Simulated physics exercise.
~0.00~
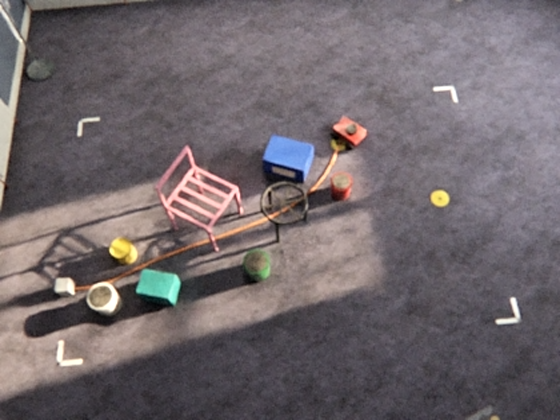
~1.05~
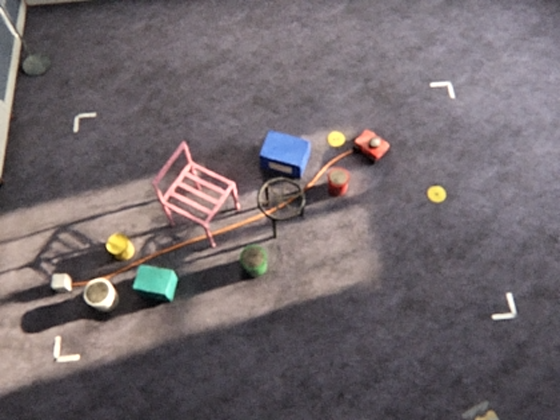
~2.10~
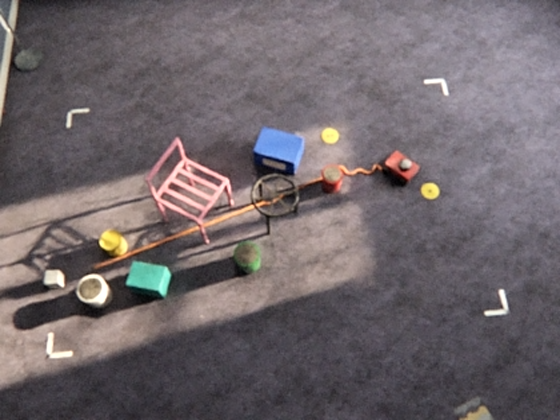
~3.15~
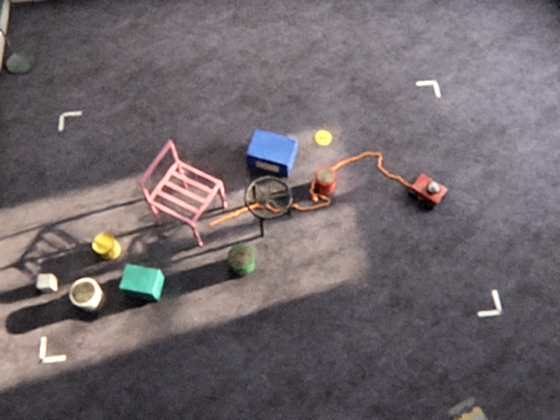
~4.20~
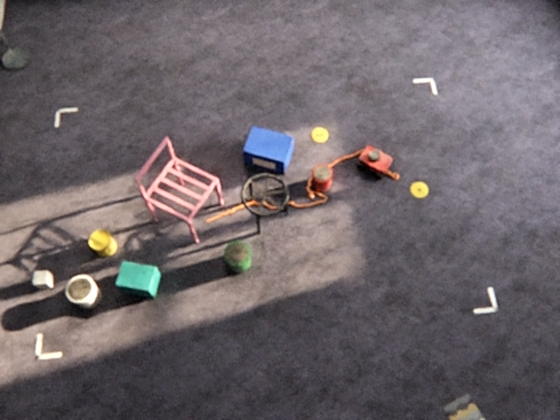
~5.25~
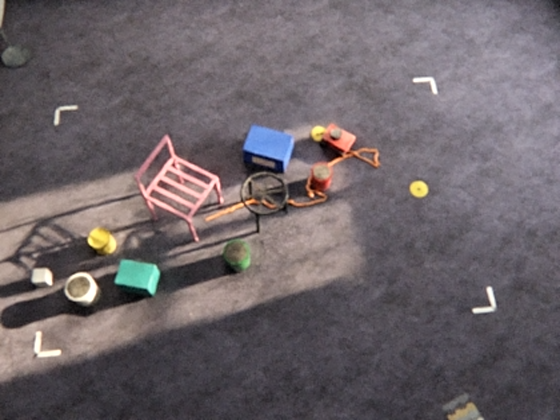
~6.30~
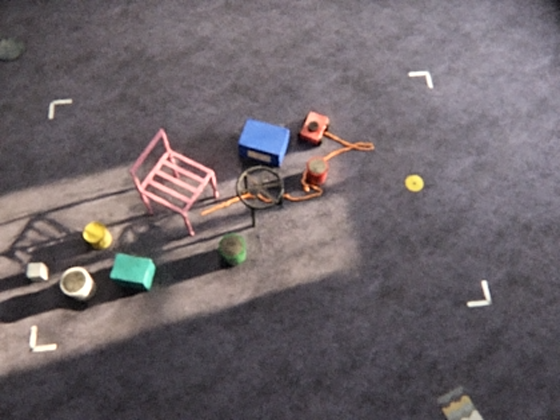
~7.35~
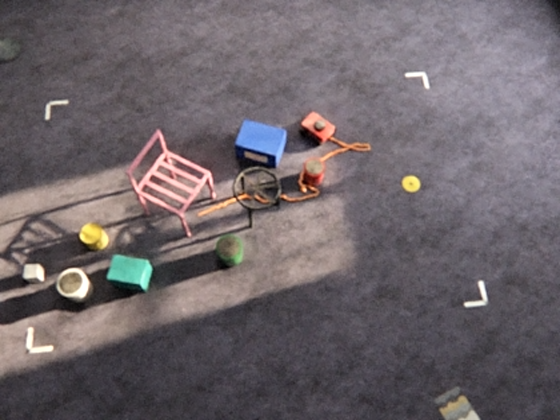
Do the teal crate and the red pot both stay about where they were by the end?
Yes, they both do. The teal crate hardly stirs and the red pot stays put, even with the cord pulled loose.
A pink chair stood among pots and boxes on a dark floor while a small red cart rolled right, dragging an orange cord loose from its far end, then headed back left and stopped beside the blue box, the cord still trailing.
